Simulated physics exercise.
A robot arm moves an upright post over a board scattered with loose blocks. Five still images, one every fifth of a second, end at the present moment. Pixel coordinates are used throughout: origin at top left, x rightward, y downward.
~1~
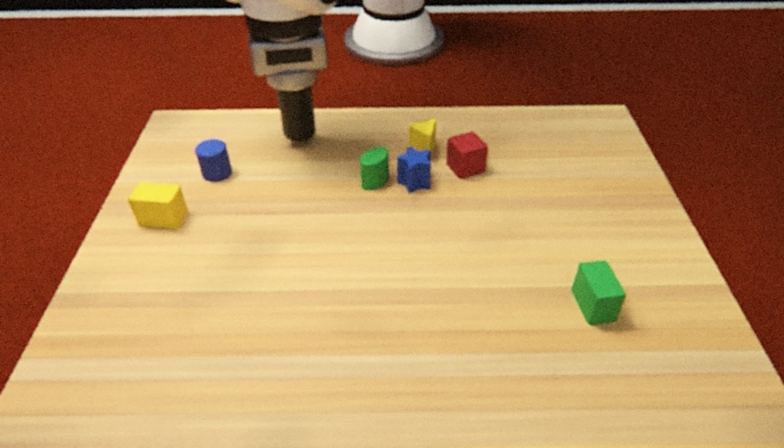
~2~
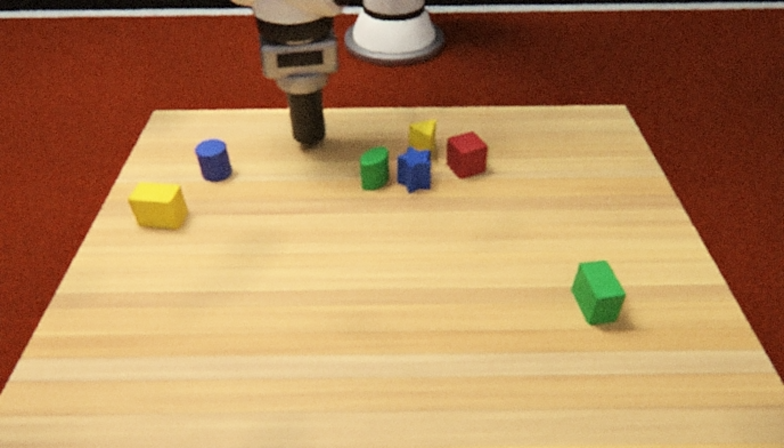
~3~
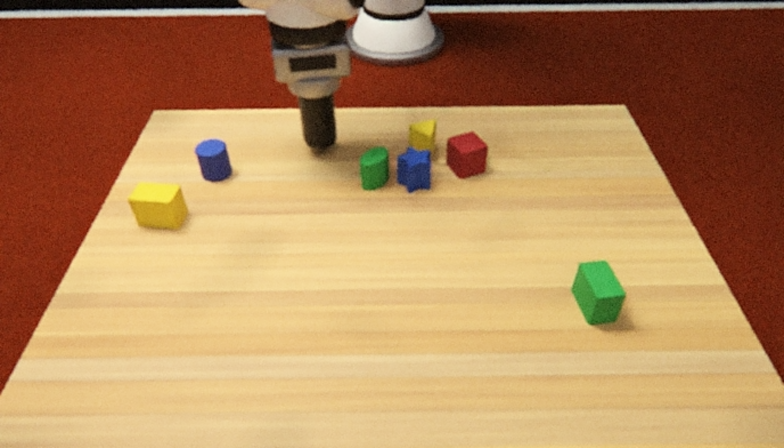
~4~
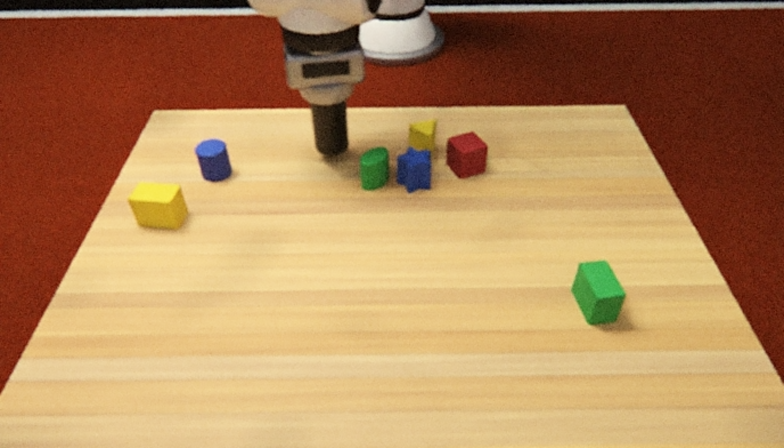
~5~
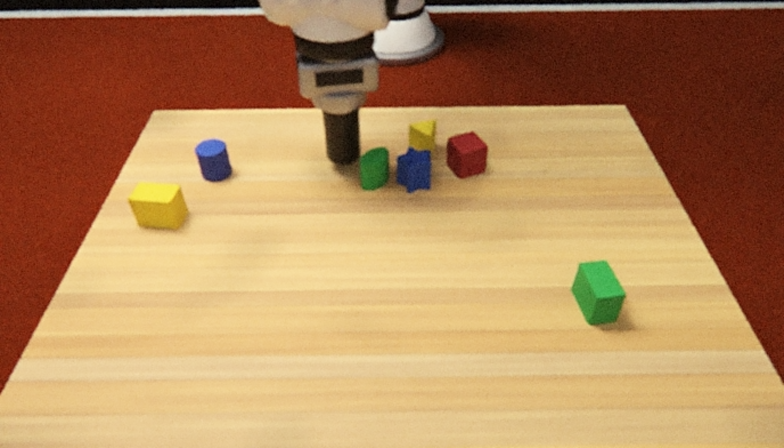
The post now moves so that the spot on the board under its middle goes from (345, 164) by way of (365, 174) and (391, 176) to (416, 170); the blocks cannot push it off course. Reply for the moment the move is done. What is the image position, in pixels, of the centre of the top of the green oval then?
The middle of its upper face will lie at (401, 166).
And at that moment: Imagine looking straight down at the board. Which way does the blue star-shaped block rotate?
Spin direction: Counter-clockwise.
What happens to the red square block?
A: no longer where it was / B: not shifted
B (not shifted)
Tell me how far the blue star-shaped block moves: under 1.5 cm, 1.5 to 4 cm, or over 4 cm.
Once the path ends, it will sit 1.5 to 4 cm from where it is now.
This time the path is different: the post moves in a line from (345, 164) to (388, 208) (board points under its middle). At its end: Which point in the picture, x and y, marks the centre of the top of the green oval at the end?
Somewhere near (421, 175).
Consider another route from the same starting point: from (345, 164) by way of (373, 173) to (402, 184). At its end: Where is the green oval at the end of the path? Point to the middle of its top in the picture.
Roughly at (407, 176).
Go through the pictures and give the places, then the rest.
In the first frame, post tip (300, 133); block tops, green oval (374, 155); blue star-shaped block (416, 156); yellow triangular piece (425, 126); red square block (468, 141).
In the second frame, post (310, 136); blocks unchanged.
In the third frame, post (321, 140); blocks unchanged.
In the fourth frame, post (332, 147); blocks unchanged.
In the fifth frame, post (344, 156); green oval (374, 155); blue star-shaped block (416, 156); yellow triangular piece (425, 126); red square block (468, 141).
What follows on the original path. Halfway along, post (378, 167); green oval (395, 164), turned 30° clockwise; blue star-shaped block (427, 159), turned 35° anticlockwise.
At the end, post (416, 162); green oval (401, 166), turned 45° clockwise; blue star-shaped block (433, 161), turned 45° anticlockwise; yellow triangular piece in place; red square block in place.
